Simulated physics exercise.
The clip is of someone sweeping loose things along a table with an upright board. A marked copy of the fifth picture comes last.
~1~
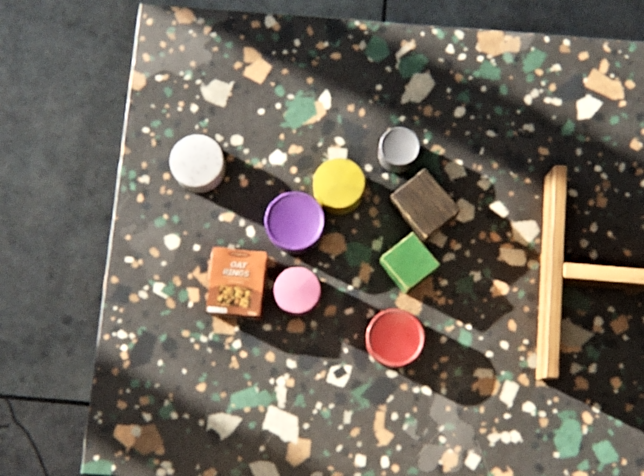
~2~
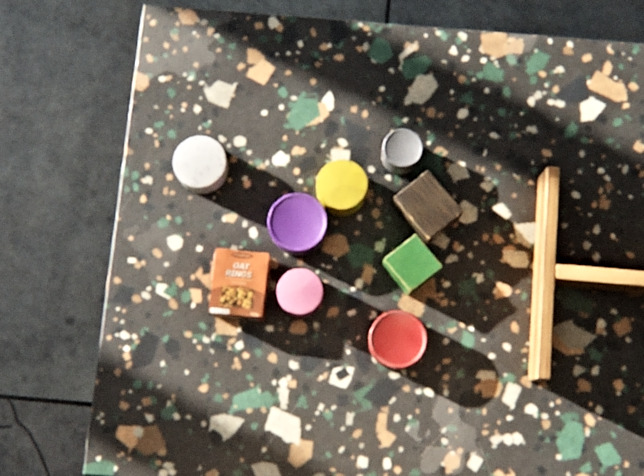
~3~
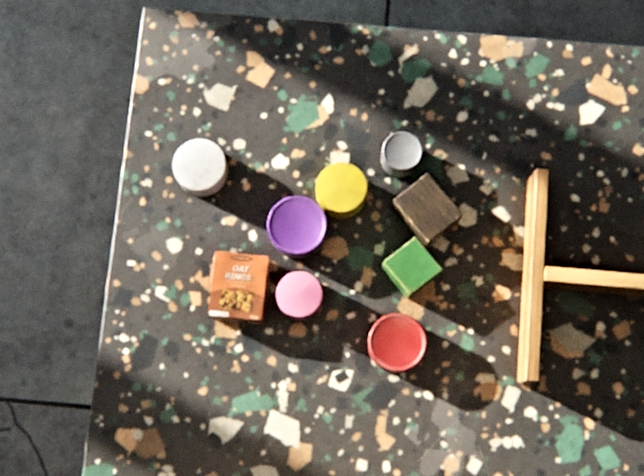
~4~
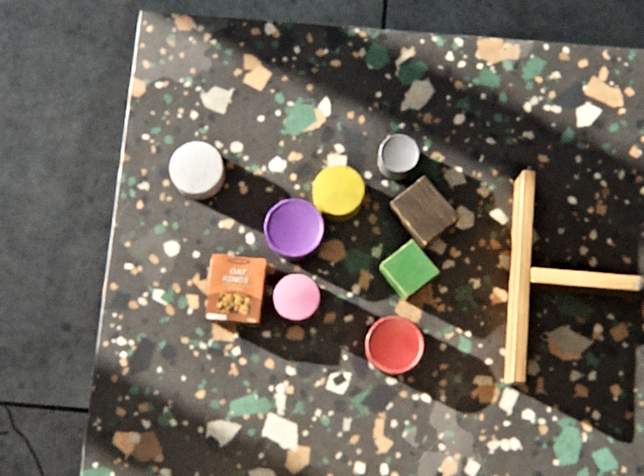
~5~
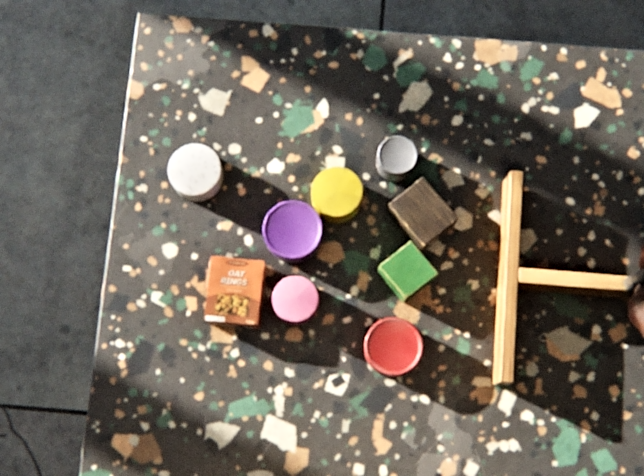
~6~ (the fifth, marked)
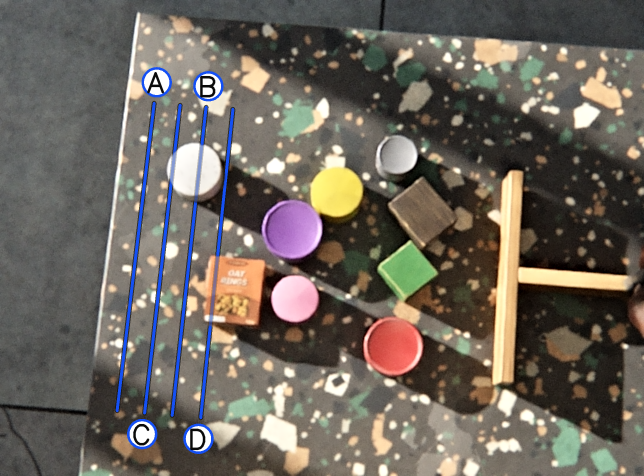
At the start, jars, tins, blocks and a small orange box sit scattered on a speckled table, with an upright wooden board to their right. The board then slides steadily left, narrowing the gap to the loose things, which stay in their places as a hand appears at the right edge, at the end of the handle.
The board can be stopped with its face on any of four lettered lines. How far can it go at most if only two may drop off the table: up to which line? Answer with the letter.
Up to line B.
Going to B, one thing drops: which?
The orange packet goes over.
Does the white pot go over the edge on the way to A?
Yes.
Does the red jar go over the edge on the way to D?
No.
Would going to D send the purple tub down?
No.
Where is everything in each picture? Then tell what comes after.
Green block (410, 264); yellow tin (339, 187); black block (425, 207), in the first picture.
Board (549, 271); pink tin (300, 293), in the second picture.
Board (537, 273); red jar (397, 344), in the third picture.
Board (524, 274); grey tub (398, 157), in the fourth picture.
Board (512, 274); green block (408, 272); yellow tin (337, 196); black block (422, 215), in the fifth picture.
On the copy, A at (136, 252); B at (190, 257); C at (163, 254); D at (217, 259).
On B. First, board (395, 265); grey tub (384, 153); red jar (352, 344).
Then, board (279, 256); orange packet (155, 287); purple tub (209, 237).
Finally, board (190, 249); orange packet over the edge; white pot (126, 167); one fallen.
By contrast, A drops four; C drops four; D is within the limit but short.
